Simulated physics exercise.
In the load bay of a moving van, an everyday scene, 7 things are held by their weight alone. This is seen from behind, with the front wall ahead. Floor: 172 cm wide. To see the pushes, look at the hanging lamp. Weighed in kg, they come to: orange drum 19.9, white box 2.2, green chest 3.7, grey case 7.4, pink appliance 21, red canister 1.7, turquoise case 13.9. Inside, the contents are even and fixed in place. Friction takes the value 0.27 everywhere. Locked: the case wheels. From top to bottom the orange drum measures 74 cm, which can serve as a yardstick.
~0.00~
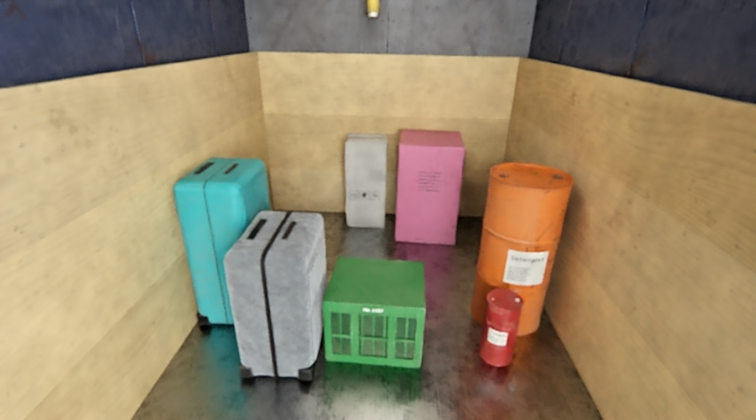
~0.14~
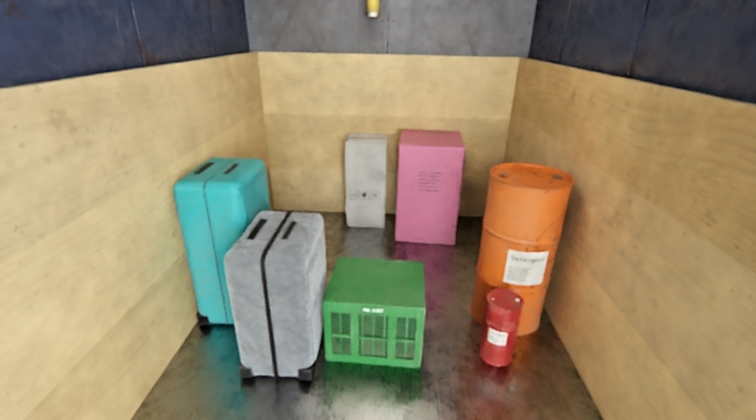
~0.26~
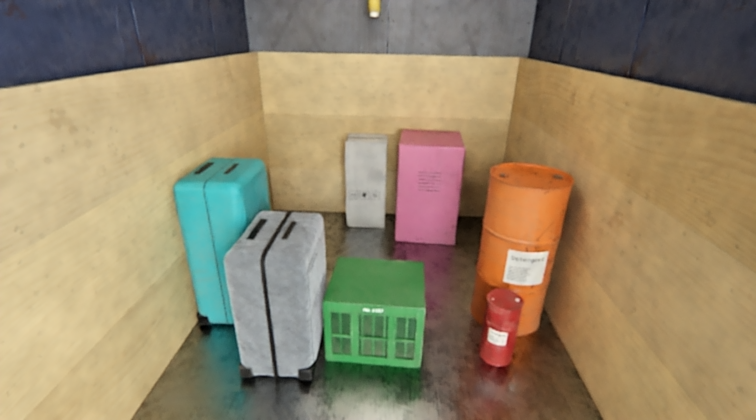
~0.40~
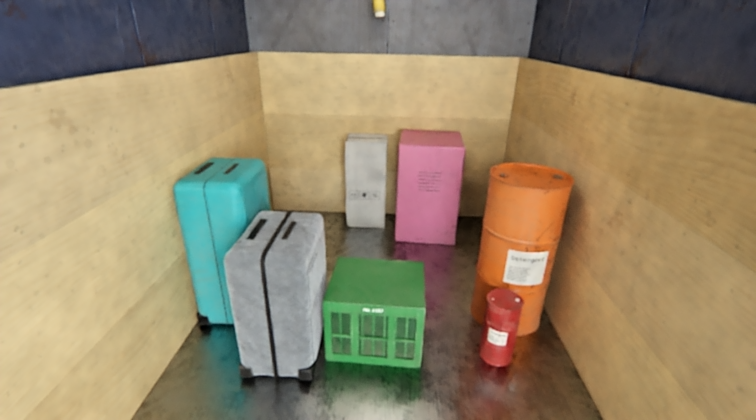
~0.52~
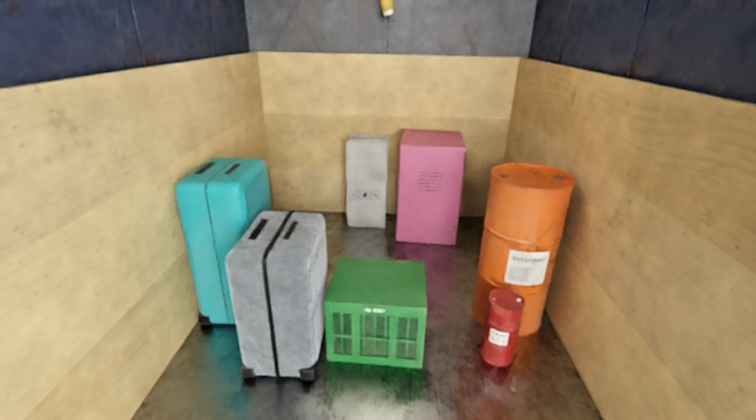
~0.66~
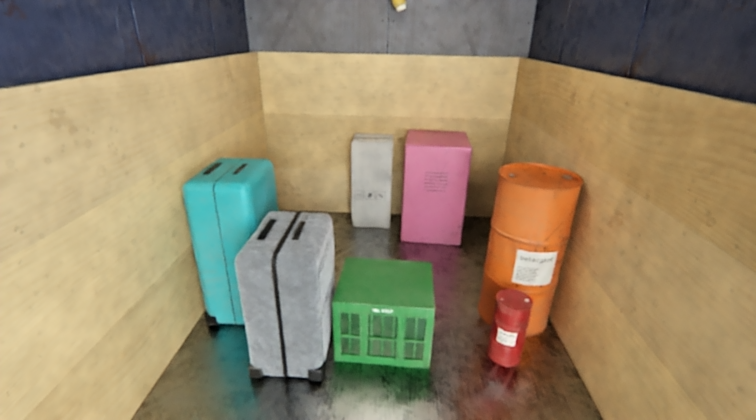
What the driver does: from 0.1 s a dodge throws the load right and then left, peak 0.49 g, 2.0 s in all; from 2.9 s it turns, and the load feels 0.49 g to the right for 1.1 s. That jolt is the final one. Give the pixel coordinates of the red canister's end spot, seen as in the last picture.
Its end spot is about (560, 330).
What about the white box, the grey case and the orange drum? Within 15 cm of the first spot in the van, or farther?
Note: White box departs its position. Grey case departs its position. Orange drum is left in place.
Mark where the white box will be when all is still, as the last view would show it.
Resting point, approx. (429, 184) px.
After 0.96 s, push 0.14 g right; red canister slid 17 cm near (541, 329); white box slid 18 cm; grey case slid 18 cm.
After 1.96 s, push 0.14 g left; red canister slid 4 cm near (510, 328); orange drum slid 13 cm; white box slid 5 cm.
After 3.46 s, push 0.49 g right; red canister slid 15 cm near (535, 329); white box slid 16 cm; grey case slid 15 cm.
After 3.66 s, push 0.49 g right; red canister slid 25 cm near (560, 330); turquoise case slid 35 cm; white box slid 36 cm.
At rest (4.6 s), not toppled but over 15 cm from the start, white box, green chest, grey case, pink appliance, red canister and turquoise case; the last one in place, give or take 15 cm. In the last view, red canister near (560, 330).
